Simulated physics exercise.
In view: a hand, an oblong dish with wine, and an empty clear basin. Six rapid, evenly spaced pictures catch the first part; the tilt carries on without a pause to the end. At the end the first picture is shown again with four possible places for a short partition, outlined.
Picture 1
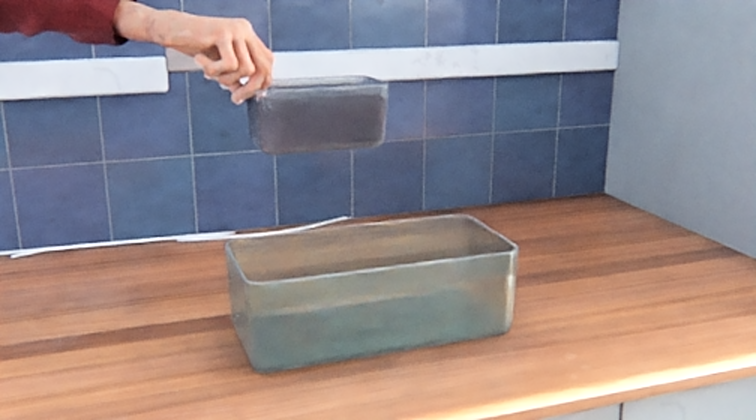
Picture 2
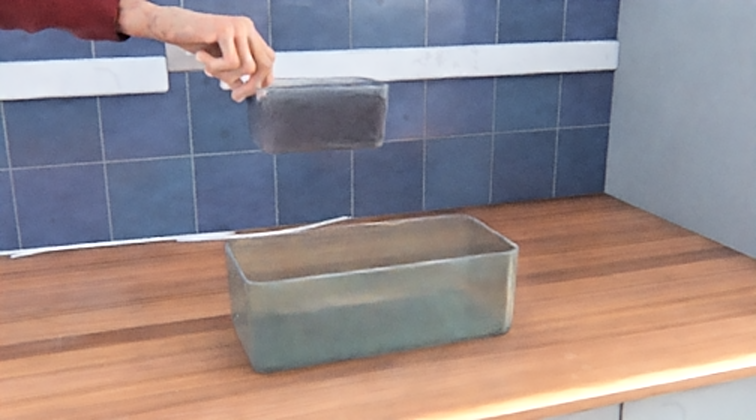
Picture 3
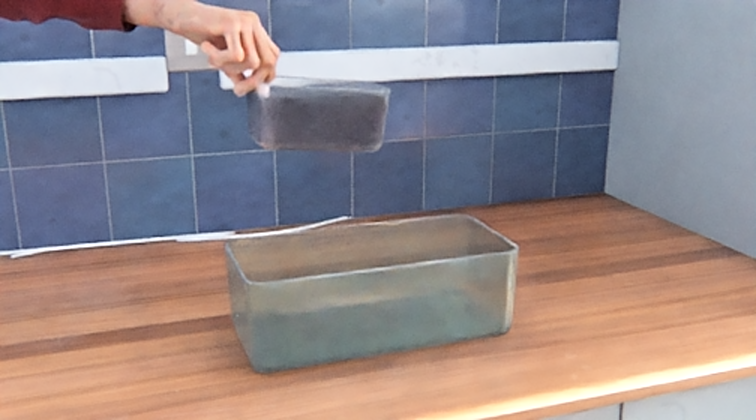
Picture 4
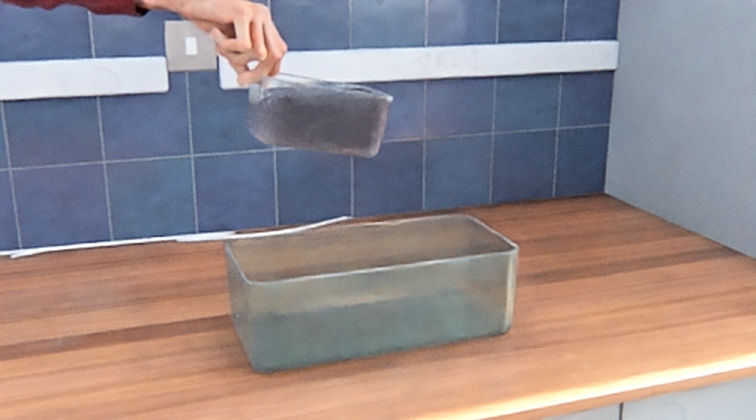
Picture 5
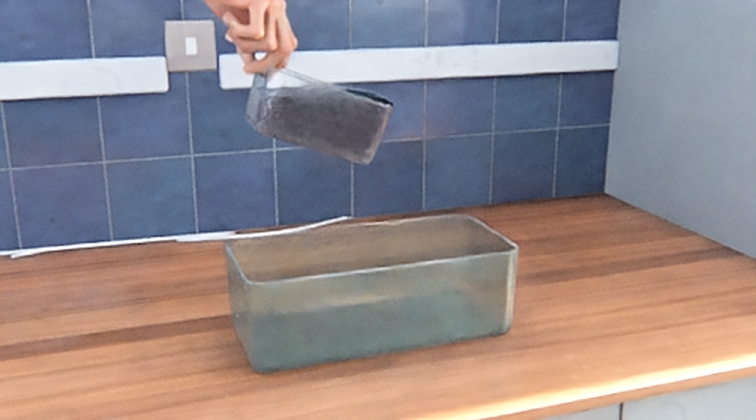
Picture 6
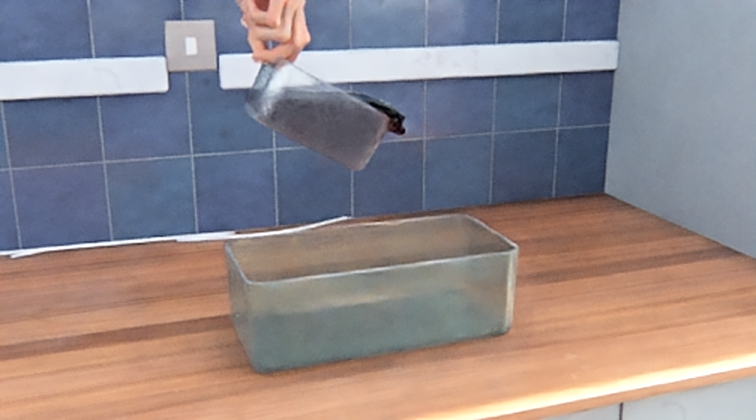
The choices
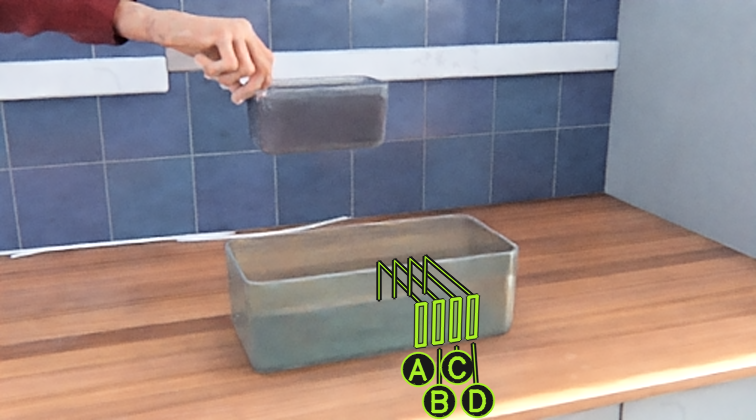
A hand tilts an oblong dish of dark liquid rightward above a clear basin until liquid crosses its lip.
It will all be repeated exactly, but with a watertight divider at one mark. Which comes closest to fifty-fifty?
Choose C.
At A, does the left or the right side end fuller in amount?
More ends on the right.
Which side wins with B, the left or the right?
The right side.
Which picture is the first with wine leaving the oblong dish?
In picture 5.
In lime, A at (422, 352); B at (439, 349); C at (456, 346); D at (473, 344).
For position A, about 20 % ends left of the wall and 78 % right of it.
For position B, about 29 % ends left of the wall and 69 % right of it.
For position C, about 48 % ends left of the wall and 49 % right of it; 3 % is lost outside.
For position D, about 73 % ends left of the wall and 24 % right of it; 3 % is lost outside.
